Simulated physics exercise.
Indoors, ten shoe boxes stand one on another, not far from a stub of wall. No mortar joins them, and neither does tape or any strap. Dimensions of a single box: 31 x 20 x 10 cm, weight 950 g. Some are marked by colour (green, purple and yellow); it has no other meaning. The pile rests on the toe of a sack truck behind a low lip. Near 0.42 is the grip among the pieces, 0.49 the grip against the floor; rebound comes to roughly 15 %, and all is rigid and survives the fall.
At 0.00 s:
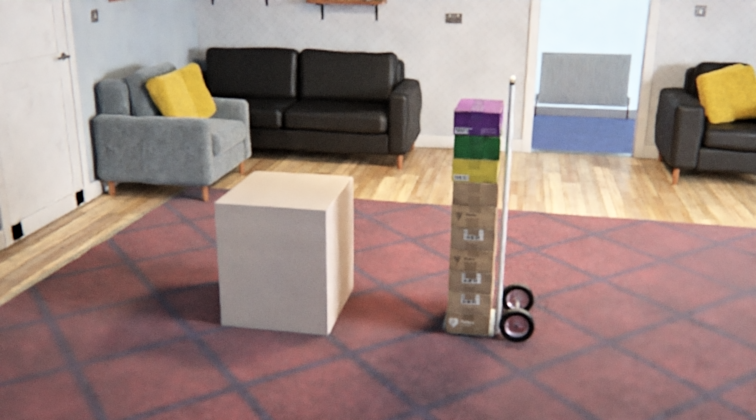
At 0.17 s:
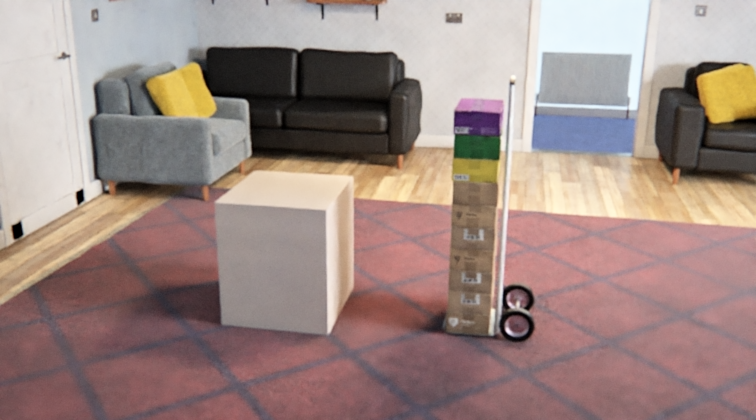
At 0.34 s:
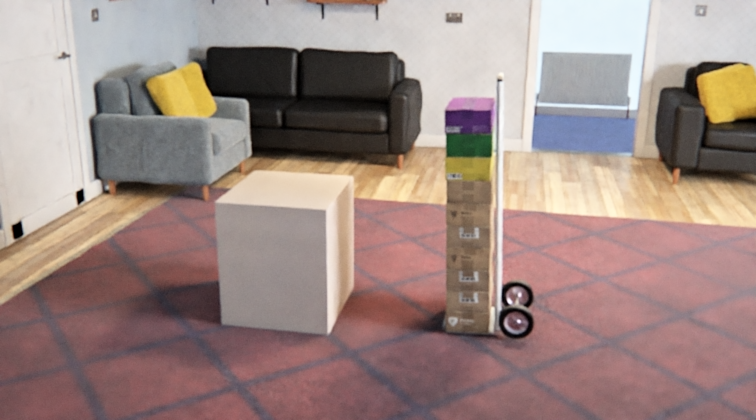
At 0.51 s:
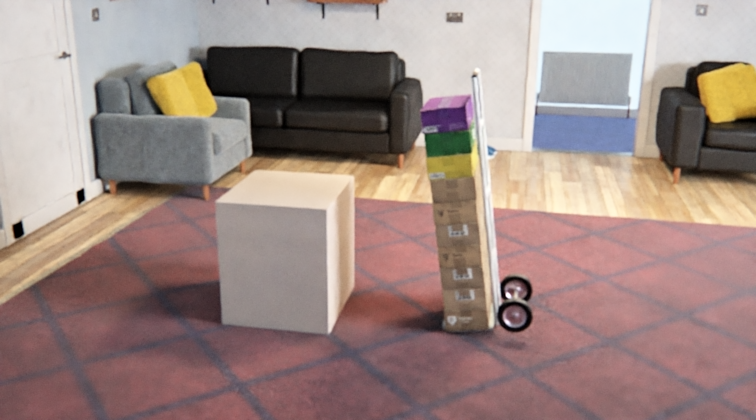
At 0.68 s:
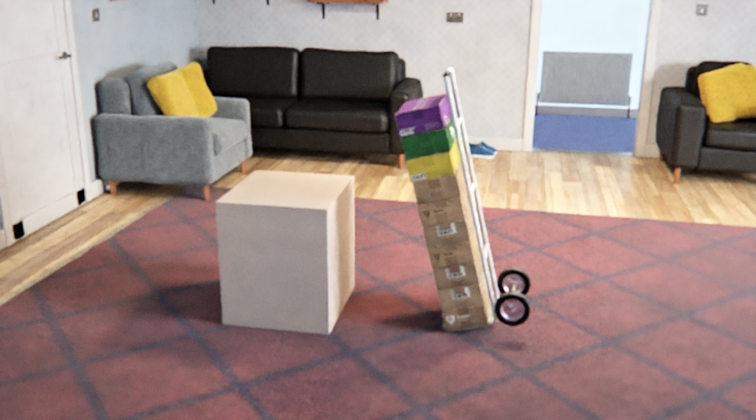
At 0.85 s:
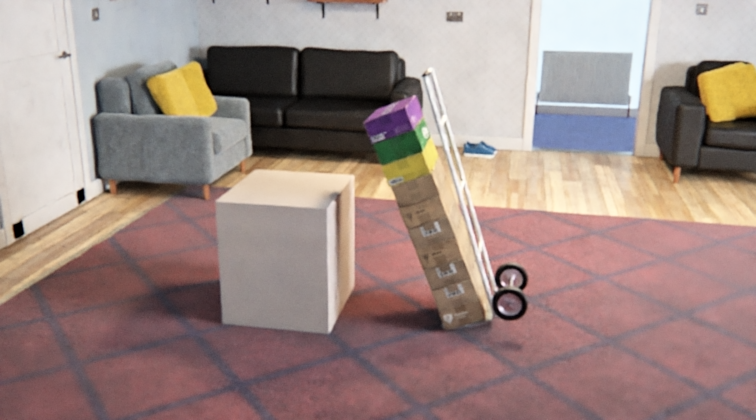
In a living room with dark sofas, a tall stack of boxes stood upright on a sack truck beside a pale block, then truck and boxes tilted left together, the purple box on top leaning furthest.
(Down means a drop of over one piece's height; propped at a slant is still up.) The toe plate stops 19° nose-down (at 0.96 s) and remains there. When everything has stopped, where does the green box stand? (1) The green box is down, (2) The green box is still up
Answer: 1.
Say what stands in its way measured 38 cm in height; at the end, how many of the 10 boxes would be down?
That makes 8 in total.
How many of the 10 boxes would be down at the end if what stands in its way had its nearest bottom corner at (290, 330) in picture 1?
5 in total.
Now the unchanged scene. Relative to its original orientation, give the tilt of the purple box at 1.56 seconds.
About 70°.
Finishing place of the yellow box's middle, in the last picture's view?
Roughly at (357, 179).
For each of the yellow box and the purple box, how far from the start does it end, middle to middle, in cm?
Well, the yellow finishes about 55 cm from where it began, while the purple finishes about 190 cm from its start.
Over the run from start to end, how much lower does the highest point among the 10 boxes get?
Drop: Around 26 cm.
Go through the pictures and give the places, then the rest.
In the first frame (each place is the centre of the face we see best), truck frame (509, 138) 0° forward; green box (477, 148); purple box (477, 124); yellow box (475, 171); all as stacked.
The second frame shows truck frame (509, 138) 0° forward; green box (477, 147).
The third frame shows truck frame (499, 135) 3° forward; green box (469, 146) moved 35 mm; purple box (468, 122) moved 39 mm; 9 have shifted.
The fourth frame shows truck frame (479, 131) 8° forward; green box (448, 144) tilted 8°; purple box (444, 120) tilted 8°; 10 have shifted.
The fifth frame shows truck frame (456, 128) 14° forward; green box (426, 145) tilted 14°; purple box (419, 122) tilted 14°; 10 have shifted.
The sixth frame shows truck frame (440, 127) 18° forward; green box (398, 148) tilted 22°; purple box (388, 126) tilted 22°, 33 mm lower; yellow box (406, 170) tilted 22°; 10 have shifted.
By 0.91 s, none of the 10 boxes down, 10 disturbed; green box tilted 26°, 41 mm lower; purple box tilted 26°, 53 mm lower.
By 1.00 s, none of the 10 boxes down, 10 disturbed; green box tilted 34°, 8 cm lower; yellow box tilted 34°, 7 cm lower.
By 1.14 s, 5 of the 10 boxes down; green box tilted 53°, 17 cm lower; purple box tilted 53°, 24 cm lower.
By 1.56 s, 5 of the 10 boxes down; green box upside down; purple box tilted 73°, 54 cm lower.
When it is over (2.1 s), 5 of the 10 boxes down; green box upside down; yellow box tilted 51°, 12 cm lower; purple box 94 cm lower. In pixels of the last frame, middles, green box near (286, 177), yellow box near (357, 179).
